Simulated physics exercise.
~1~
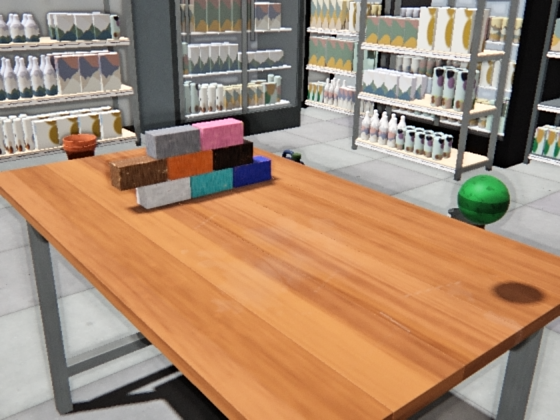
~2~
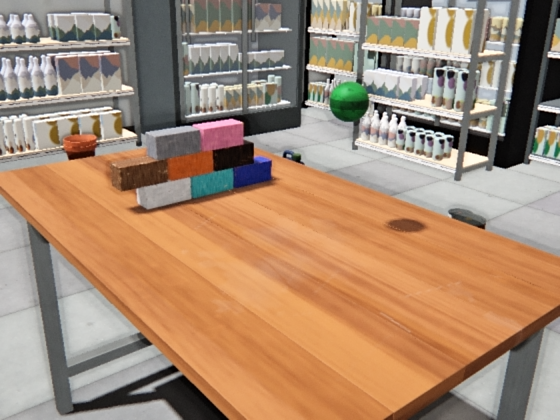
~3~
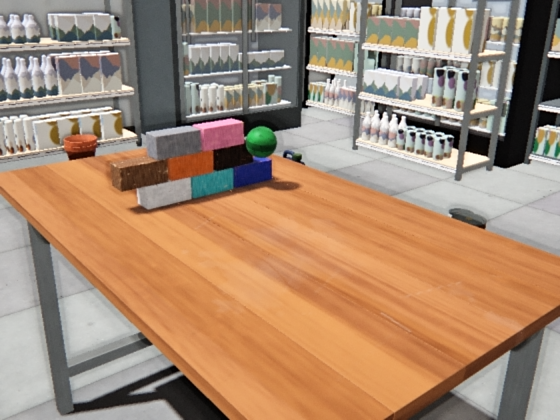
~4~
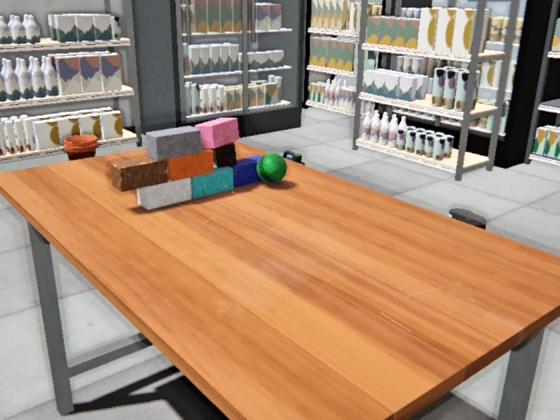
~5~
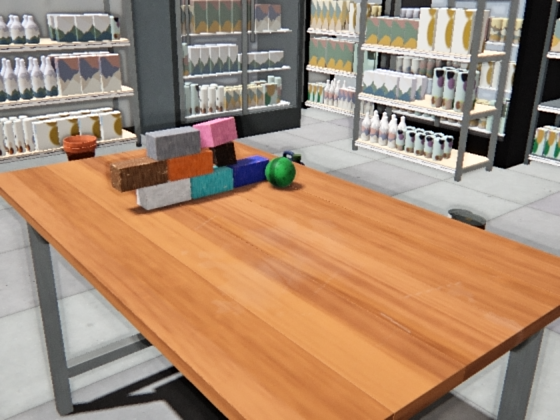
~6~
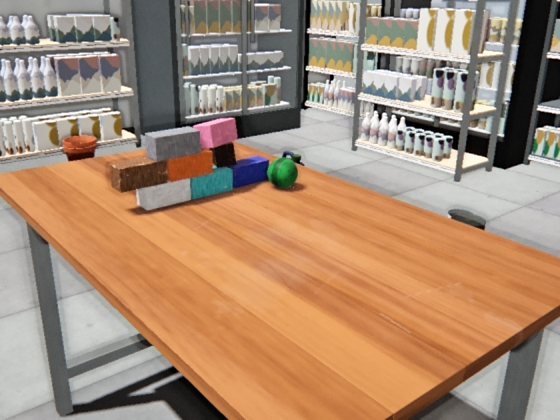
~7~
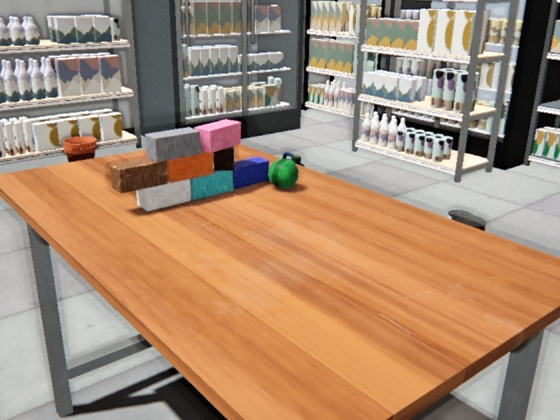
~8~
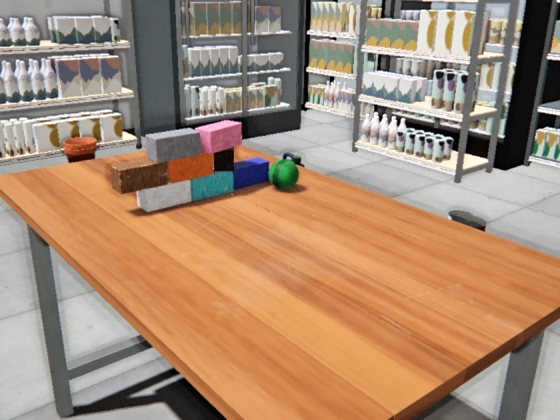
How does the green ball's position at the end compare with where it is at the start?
At the start the green ball is in the air over toward the right side of the table, well away from the blocks. By the end it is farther left, sitting on the table just to the right of the stack.
